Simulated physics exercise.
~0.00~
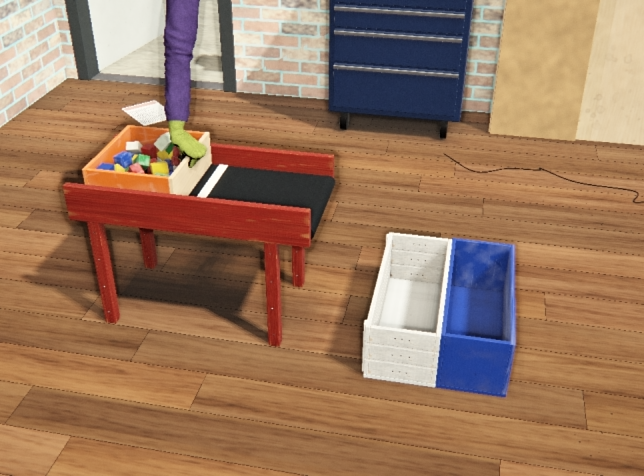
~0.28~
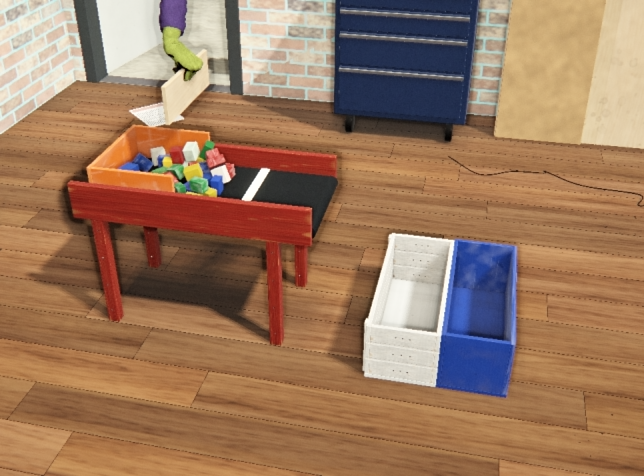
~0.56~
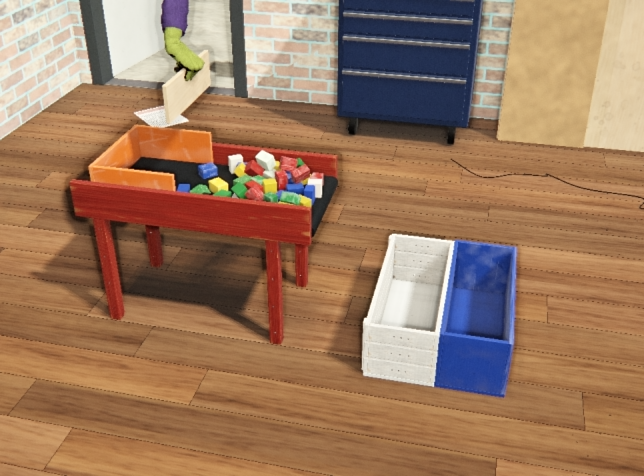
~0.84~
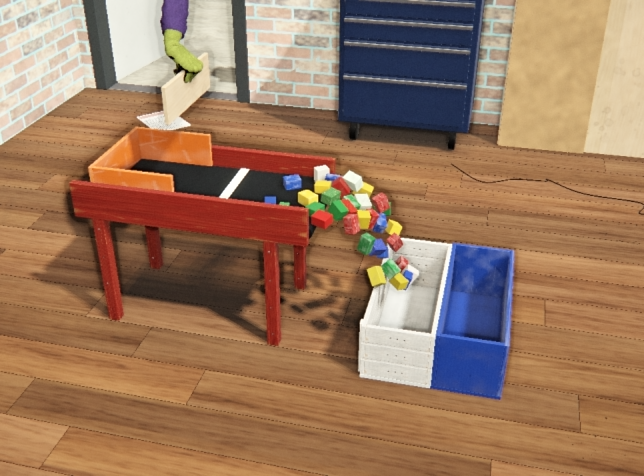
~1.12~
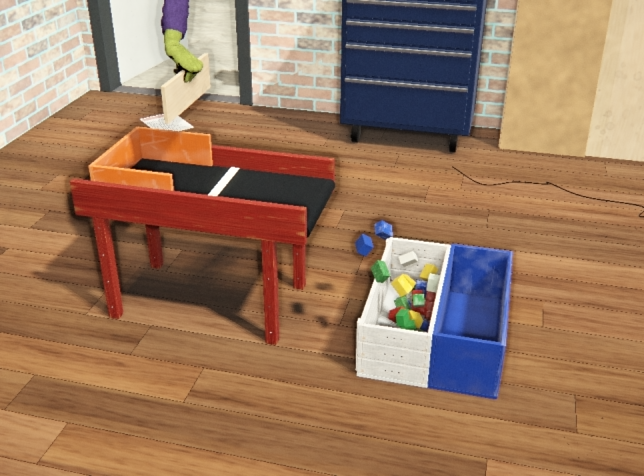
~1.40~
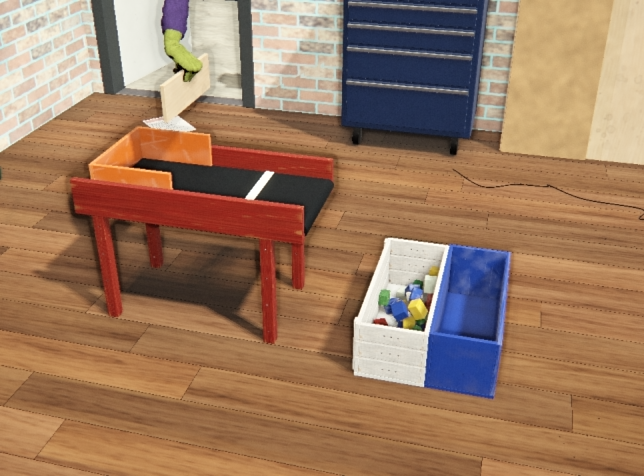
A red table with a black belt stands on a wooden floor, seen from above at an angle, with a white tub and a blue box side by side to its right and a blue cabinet against the brick wall behind. A green-gloved hand in a purple sleeve lifts the pale gate from an orange pen full of colourful toy bricks. The loose pile rides the striped belt to the right, spreading as it goes. The bricks spill off the end in an arc and drop into the white tub, where they all settle, leaving the belt bare and the blue box empty.
